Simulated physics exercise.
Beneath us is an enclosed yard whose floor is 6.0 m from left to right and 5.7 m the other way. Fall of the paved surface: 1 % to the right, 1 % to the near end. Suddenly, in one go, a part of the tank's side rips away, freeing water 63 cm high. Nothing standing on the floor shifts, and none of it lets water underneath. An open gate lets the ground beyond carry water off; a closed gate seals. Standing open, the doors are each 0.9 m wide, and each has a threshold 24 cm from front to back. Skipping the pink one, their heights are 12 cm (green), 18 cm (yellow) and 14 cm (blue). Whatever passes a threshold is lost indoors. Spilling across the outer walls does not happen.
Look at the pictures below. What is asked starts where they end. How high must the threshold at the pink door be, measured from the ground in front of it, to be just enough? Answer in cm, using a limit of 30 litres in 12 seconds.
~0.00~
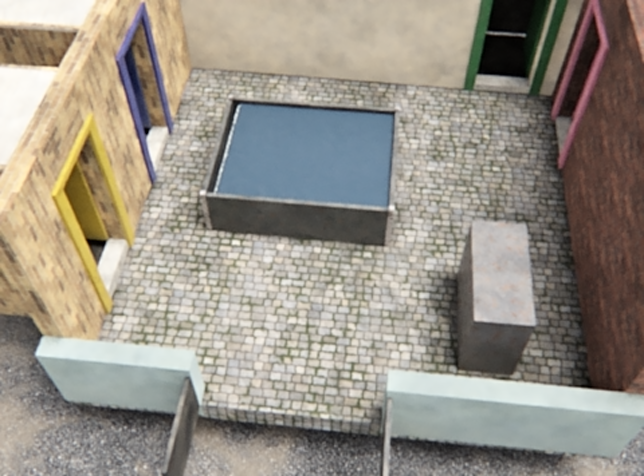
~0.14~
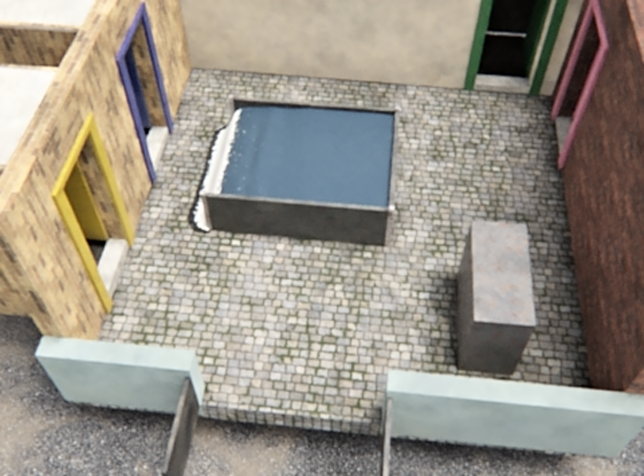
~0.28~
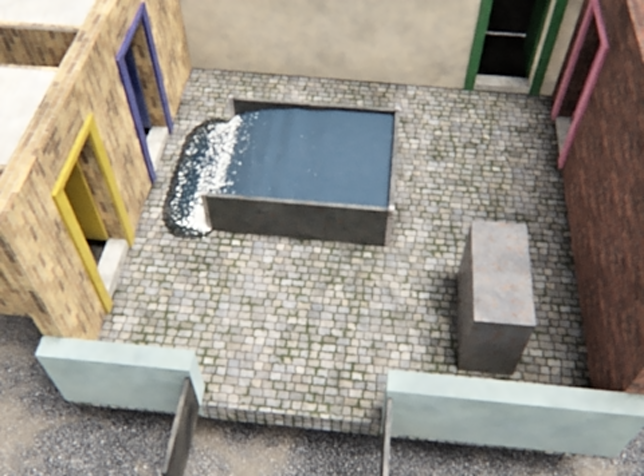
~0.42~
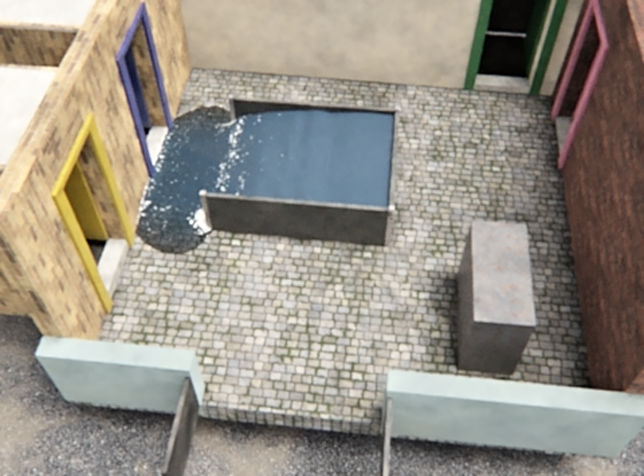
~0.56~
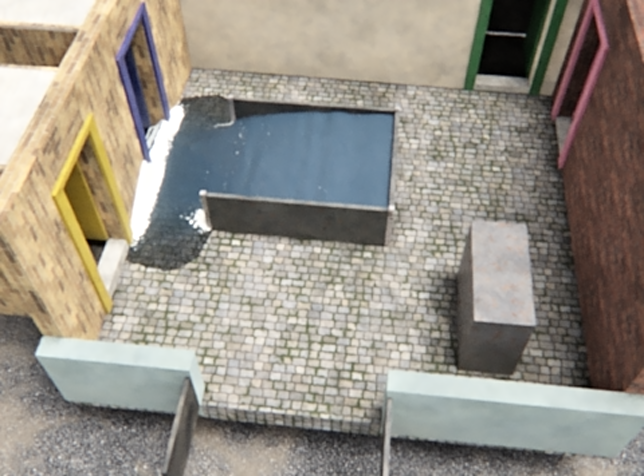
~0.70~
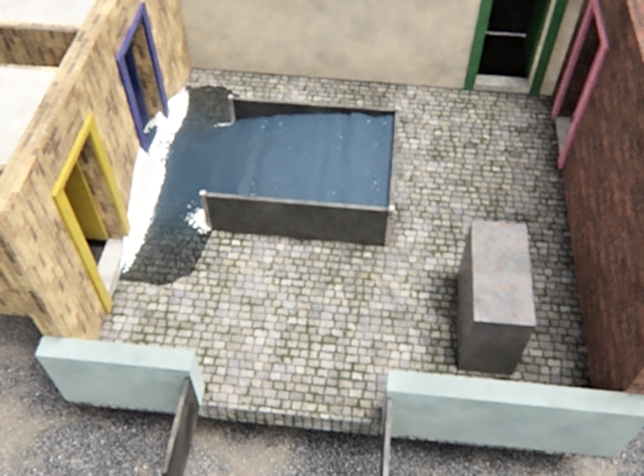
About 12 cm.
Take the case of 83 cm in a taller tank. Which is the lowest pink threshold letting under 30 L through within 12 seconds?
Then a height close to 17 cm.
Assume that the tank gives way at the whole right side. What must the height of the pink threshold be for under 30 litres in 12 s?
Then 23 cm.
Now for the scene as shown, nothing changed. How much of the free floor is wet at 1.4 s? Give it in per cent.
Approximately 20 %.
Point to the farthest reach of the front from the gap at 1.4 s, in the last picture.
(87, 372).
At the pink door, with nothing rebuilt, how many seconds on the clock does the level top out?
Near 5.0 seconds.
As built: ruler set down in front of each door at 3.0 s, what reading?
Depths in cm: Green 0, yellow 14, pink 0, blue 26.
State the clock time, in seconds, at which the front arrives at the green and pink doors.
Lab note - green: 3.4 s; pink: 4.0 s.
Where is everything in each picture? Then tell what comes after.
The tank at (306, 154) is whole and still, 63 cm deep; the pink door at (577, 89) is dry, in the first picture.
The gap is at (224, 168), the front 0.3 m out at (195, 222); the back of the tank holds 63 cm, in the second picture.
The front is at (168, 213), 0.7 m from the gap at (224, 170); 1.3 m2 of floor is wet, 63 cm left at the back, in the third picture.
The gap is at (224, 171), the front 1.0 m out at (137, 227); the back of the tank holds 63 cm, in the fourth picture.
The front is at (137, 168), 1.3 m from the gap at (225, 171); 3.0 m2 of floor is wet, 63 cm left at the back, in the fifth picture.
Water pours out at (225, 171) and has run 1.4 m, to (186, 88); about 16 cm deep outside, 61 cm at the back; the pink door at (577, 89), 5.1 m from the gap, is still 5.0 m from the nearest water, in the sixth picture.
After 1.4 s water covers 20 % of the floor, deepest (44 cm) near (165, 184); it has not reached the pink door.
After 3.0 s water covers 45 % of the floor, deepest (32 cm) near (189, 78); it has not reached the pink door.
After 12.0 s water covers 95 % of the floor, deepest (14 cm) near (593, 426); 8 cm at the pink door, 79 litres in over its 9 cm threshold.
At the pink door as built, the water arrived by 4.0 s and peaked near 18 cm at 4.8 s.
Run again over the same 12 s with other heights there, 50 litres in over 10.5 cm, 10 litres over 14.5 cm. The limit of 30 litres is kept from about 12 cm up.
